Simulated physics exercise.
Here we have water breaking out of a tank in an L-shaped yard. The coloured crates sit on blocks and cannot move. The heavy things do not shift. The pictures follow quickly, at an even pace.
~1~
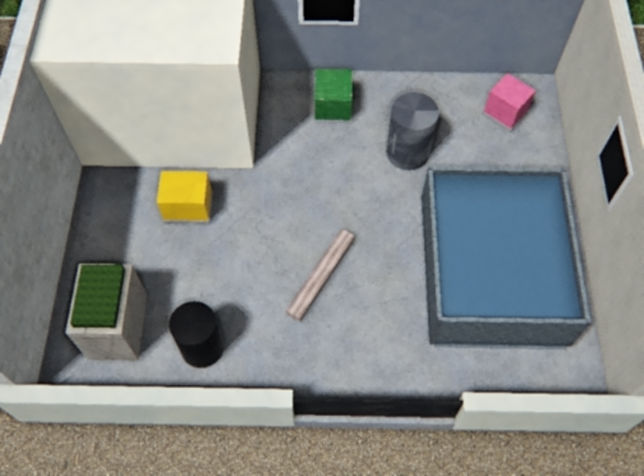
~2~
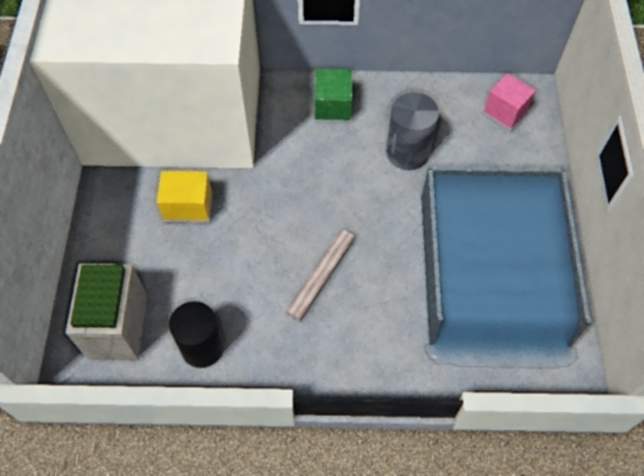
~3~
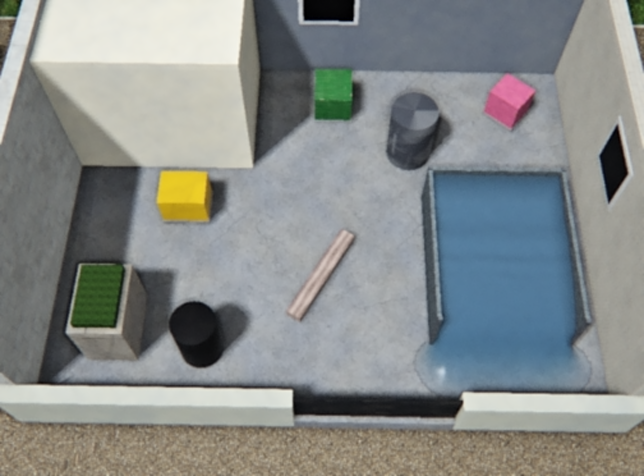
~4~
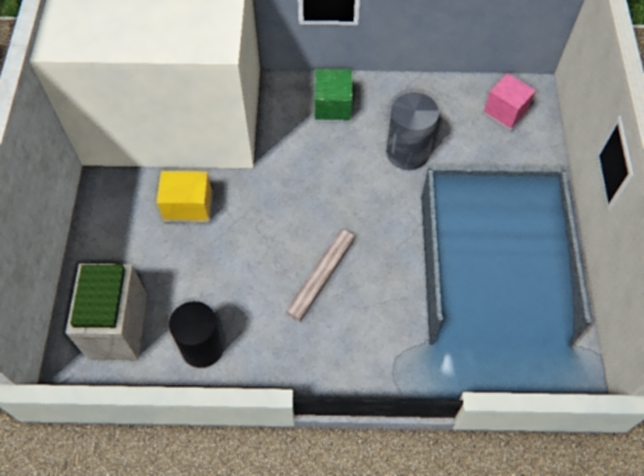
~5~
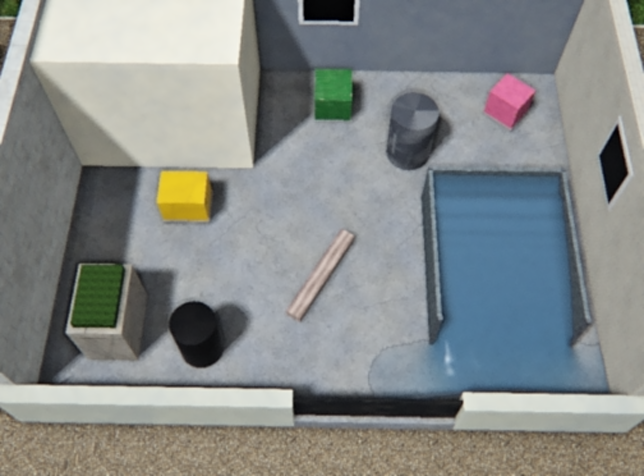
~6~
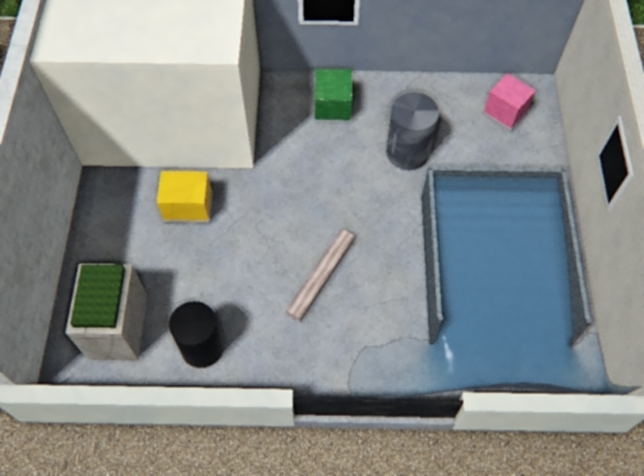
We see a walled yard with colored blocks, cylinders, a plank and an open tank of still water at right; the tank's near side gives way, and water pours out toward the front wall, then spreads left across the floor.
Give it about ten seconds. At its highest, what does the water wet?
One by one: The green crate is wetted; the yellow crate is wetted; the pink crate is wetted.
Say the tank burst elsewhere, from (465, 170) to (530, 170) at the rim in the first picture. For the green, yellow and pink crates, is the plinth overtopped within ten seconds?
The green one gets wet; the yellow one stays dry; the pink one ends up wet.
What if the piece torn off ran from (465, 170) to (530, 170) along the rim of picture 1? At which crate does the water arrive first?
First comes the pink one.
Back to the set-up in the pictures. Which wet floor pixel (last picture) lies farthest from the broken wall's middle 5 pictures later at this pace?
At about (197, 402).
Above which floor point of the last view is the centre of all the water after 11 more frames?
Close to (477, 319).
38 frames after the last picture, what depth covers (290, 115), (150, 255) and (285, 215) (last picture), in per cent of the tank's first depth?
In that order: 6, 10 and 12 per cent.
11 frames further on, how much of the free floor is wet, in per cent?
Close to 35 %.
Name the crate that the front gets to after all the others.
It is the green crate.
A moment on, water covers 20 % of the floor; the green crate not reached, the yellow crate not reached, the pink crate not reached.
Next, water covers 35 % of the floor; the green crate not reached, the yellow crate not reached, the pink crate water round its plinth.
Then, water covers 65 % of the floor; the green crate not reached, the yellow crate water round its plinth, the pink crate water round its plinth.
Later, water covers 95 % of the floor; the green crate water round its plinth, the yellow crate water round its plinth, the pink crate water round its plinth.
In the end, water covers 100 % of the floor; the green crate was topped, the yellow crate was topped, the pink crate was topped.
